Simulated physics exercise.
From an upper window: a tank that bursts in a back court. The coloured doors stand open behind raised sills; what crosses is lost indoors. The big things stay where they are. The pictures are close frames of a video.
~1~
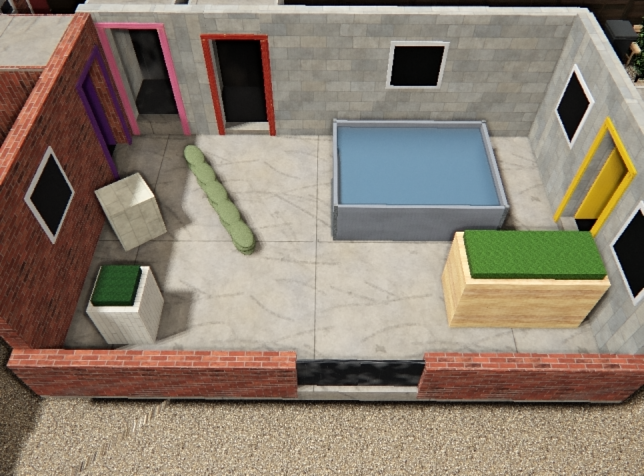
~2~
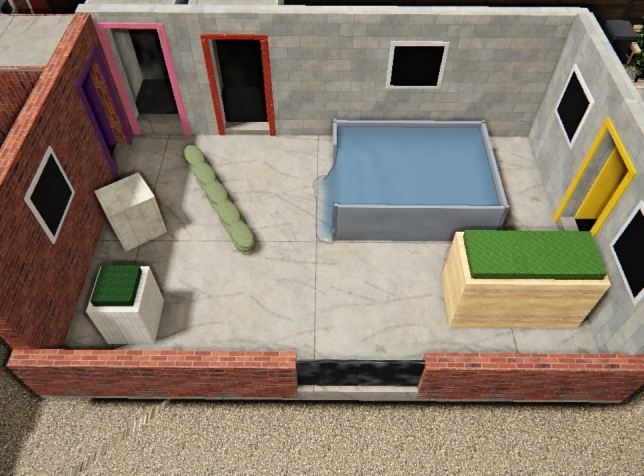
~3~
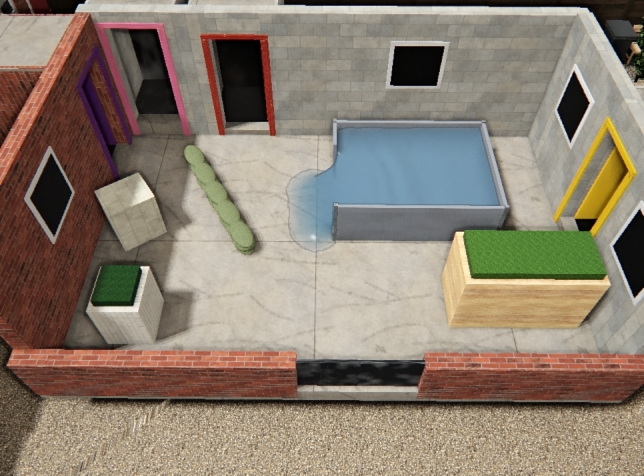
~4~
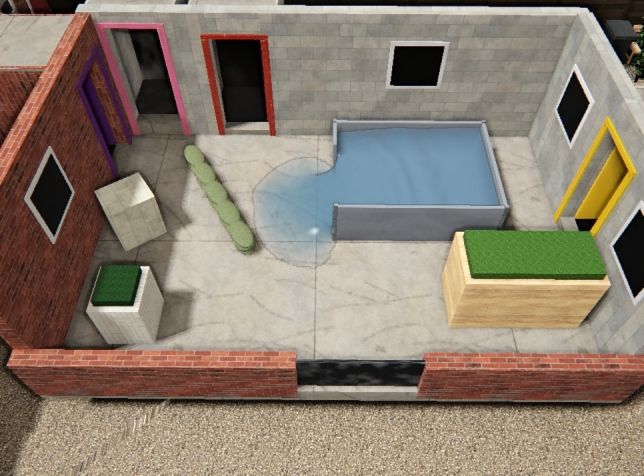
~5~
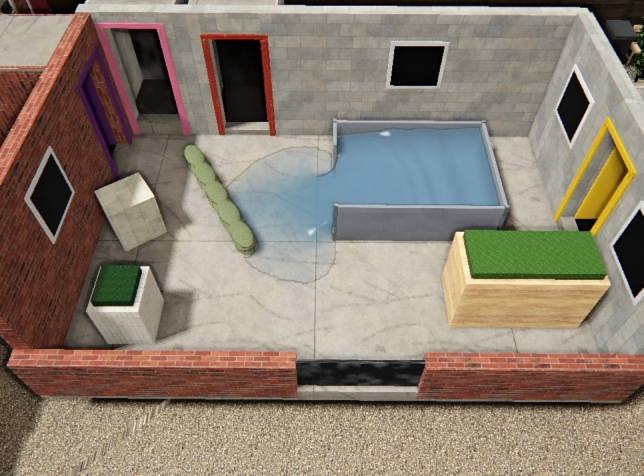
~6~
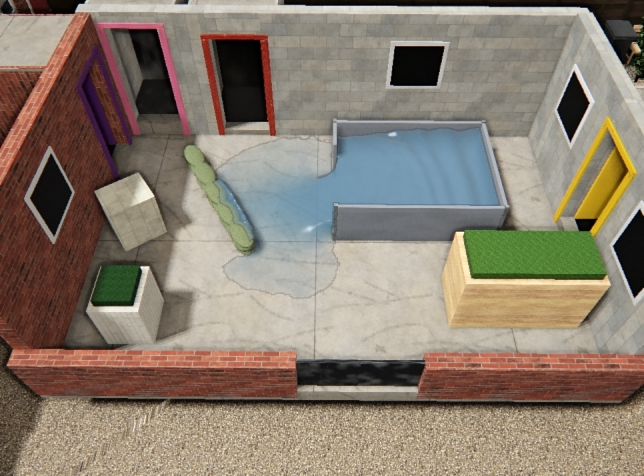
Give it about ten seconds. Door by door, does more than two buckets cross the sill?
One by one: The pink door stays under that; the purple door takes more than that; the yellow door stays under that; the red door takes more than that.
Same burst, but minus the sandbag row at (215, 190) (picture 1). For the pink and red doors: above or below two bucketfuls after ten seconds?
Then: The pink door stays under; the red door is under.
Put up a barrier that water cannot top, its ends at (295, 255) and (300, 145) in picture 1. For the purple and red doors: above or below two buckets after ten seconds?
In short: The purple one floods, the red one holds.
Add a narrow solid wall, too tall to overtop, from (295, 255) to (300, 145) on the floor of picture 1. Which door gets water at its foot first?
It is the one in red.
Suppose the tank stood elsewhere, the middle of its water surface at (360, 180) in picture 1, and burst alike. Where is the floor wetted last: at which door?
That is the one in yellow.
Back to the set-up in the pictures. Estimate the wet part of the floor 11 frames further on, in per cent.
About 50 per cent.
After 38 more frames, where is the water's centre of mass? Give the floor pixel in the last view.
Near (291, 226).
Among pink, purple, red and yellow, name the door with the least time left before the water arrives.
The door marked red.
A moment on, water covers 30 % of the floor; the pink door wet at the sill, nothing in, the purple door not reached, the yellow door not reached, the red door wet at the sill, nothing in.
Next, water covers 50 % of the floor; the pink door wet at the sill, nothing in, the purple door under two buckets in, the yellow door not reached, the red door over two buckets in.
Then, water covers 60 % of the floor; the pink door wet at the sill, nothing in, the purple door far over two buckets in, the yellow door not reached, the red door far over two buckets in.
Later, water covers 80 % of the floor; the pink door wet at the sill, nothing in, the purple door far over two buckets in, the yellow door not reached, the red door far over two buckets in.
In the end, water covers 95 % of the floor; the pink door wet at the sill, nothing in, the purple door far over two buckets in, the yellow door wet at the sill, nothing in, the red door far over two buckets in.
